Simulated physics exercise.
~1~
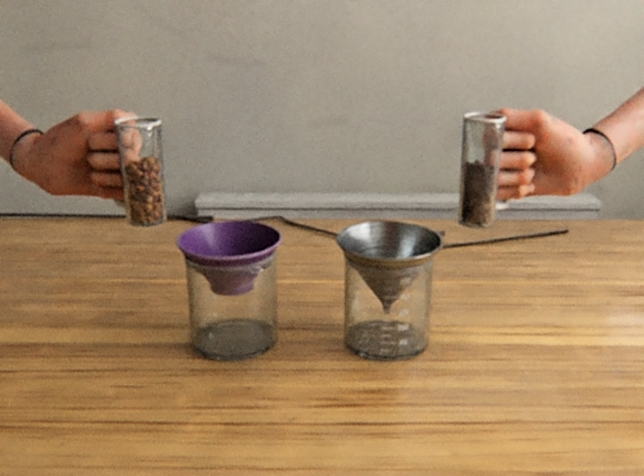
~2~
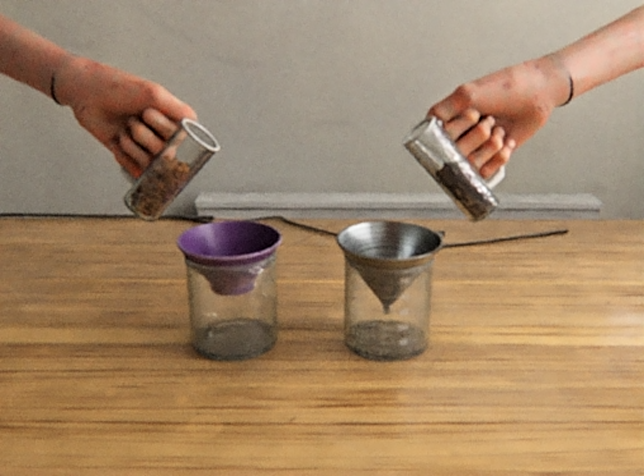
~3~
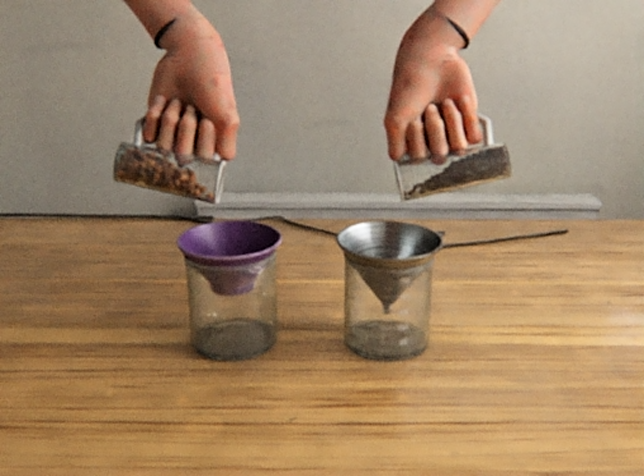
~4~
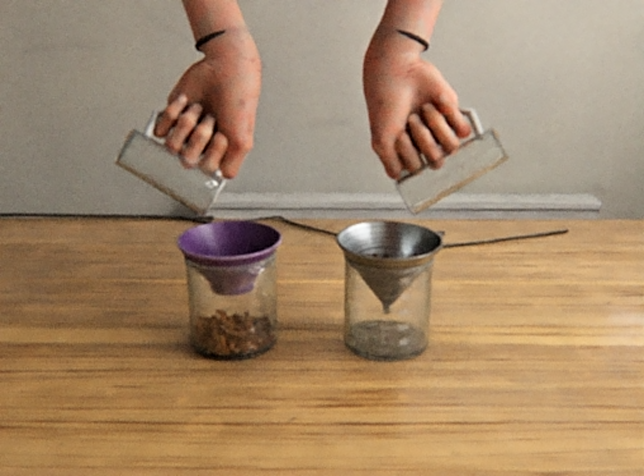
The clip shows two hands tipping small clear cups over a purple funnel and a metal funnel set in glass jars, emptying both. The brown pieces on the left end up down in the jar, while the dark contents on the right stay stuck in the metal funnel.
